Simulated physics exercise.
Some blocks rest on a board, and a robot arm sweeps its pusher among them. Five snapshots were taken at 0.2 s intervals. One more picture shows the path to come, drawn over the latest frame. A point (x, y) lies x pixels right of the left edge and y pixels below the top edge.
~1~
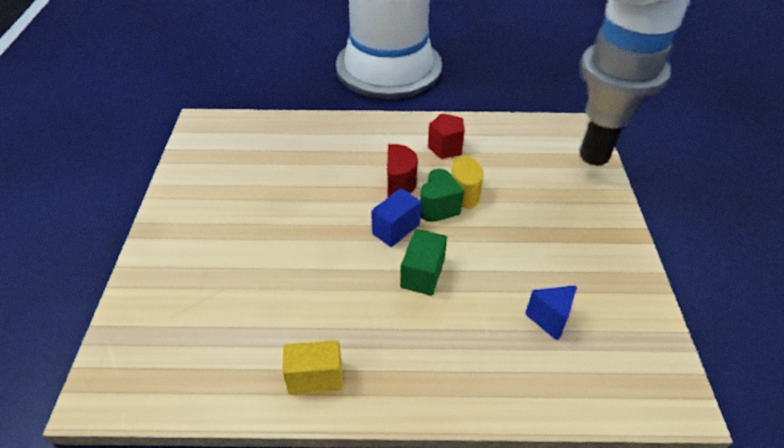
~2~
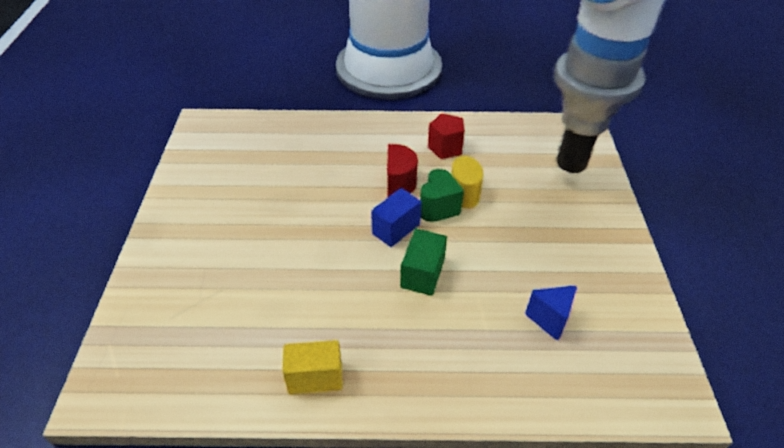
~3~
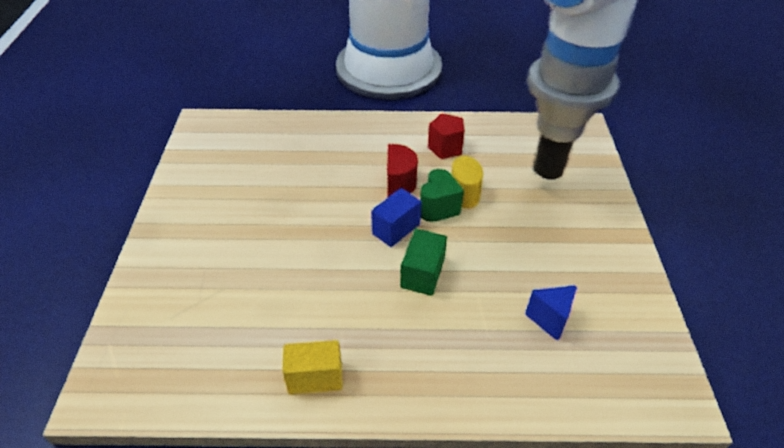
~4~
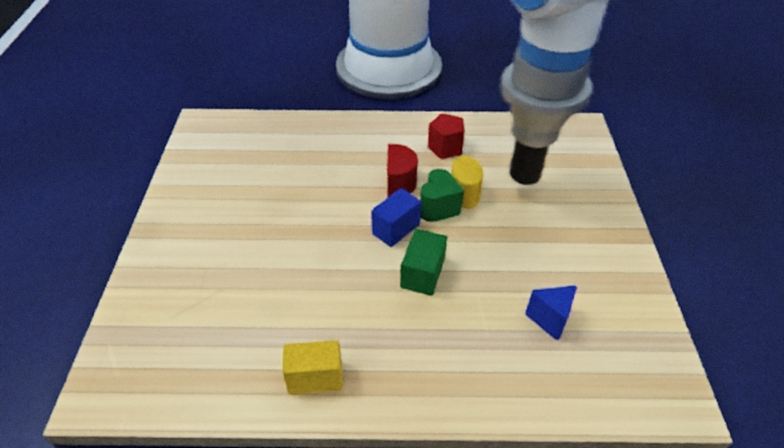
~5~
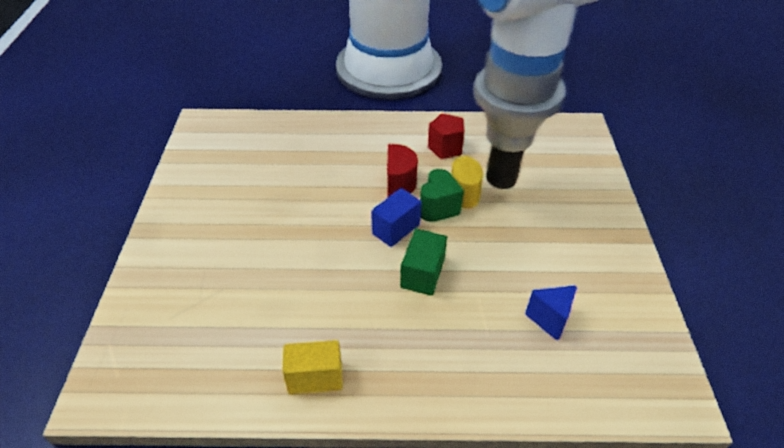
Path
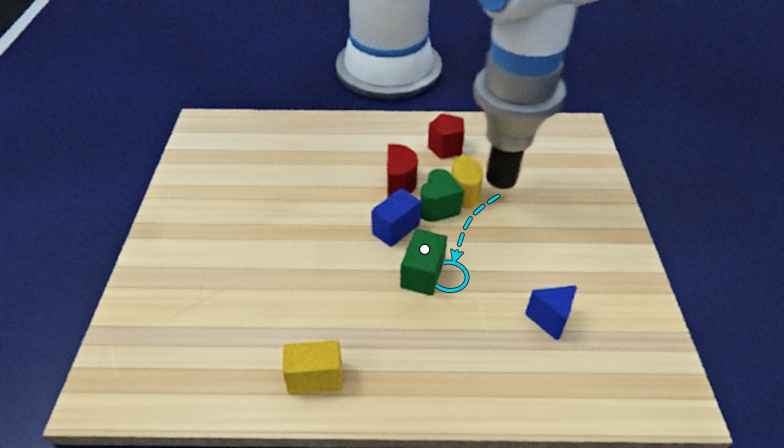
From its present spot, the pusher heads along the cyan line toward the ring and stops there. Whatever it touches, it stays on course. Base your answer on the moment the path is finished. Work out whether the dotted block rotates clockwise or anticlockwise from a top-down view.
From above, the dotted block will be seen to turn clockwise.
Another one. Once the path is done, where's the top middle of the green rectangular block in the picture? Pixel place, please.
In the picture, it is at (407, 264).
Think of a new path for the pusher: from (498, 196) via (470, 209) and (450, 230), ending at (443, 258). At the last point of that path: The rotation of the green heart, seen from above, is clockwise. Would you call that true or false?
Answer: False.
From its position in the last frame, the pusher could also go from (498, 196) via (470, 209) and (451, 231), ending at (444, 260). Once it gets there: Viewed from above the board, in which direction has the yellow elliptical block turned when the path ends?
Clockwise, looking down.
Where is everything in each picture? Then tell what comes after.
In the first picture, pusher's lower end at (594, 157); blue rectangular block at (396, 205); green rectangular block at (425, 249); green heart at (441, 184); yellow elliptical block at (468, 169).
In the second picture, pusher at (571, 164); blocks still.
In the third picture, pusher at (548, 170); blocks still.
In the fourth picture, pusher at (525, 175); blocks still.
In the fifth picture, pusher at (501, 179); blue rectangular block at (396, 205); green rectangular block at (425, 249); green heart at (441, 184); yellow elliptical block at (468, 169).
Drawn move, from (498, 196) through (473, 216) and (459, 244) to (449, 276); the dot is on the green rectangular block.
What follows on the original path. One third of the way, pusher at (475, 200); blue rectangular block at (391, 207); green heart at (424, 185), turned 20° anticlockwise; yellow elliptical block at (456, 171), turned 35° clockwise.
Two thirds of the way, pusher at (462, 228); blue rectangular block at (391, 207); green heart at (424, 185), turned 20° anticlockwise; yellow elliptical block at (456, 171), turned 35° clockwise.
At the end, pusher at (451, 260); blue rectangular block at (391, 207); green rectangular block at (407, 264), turned 30° clockwise; green heart at (424, 185), turned 20° anticlockwise; yellow elliptical block at (456, 171), turned 35° clockwise.
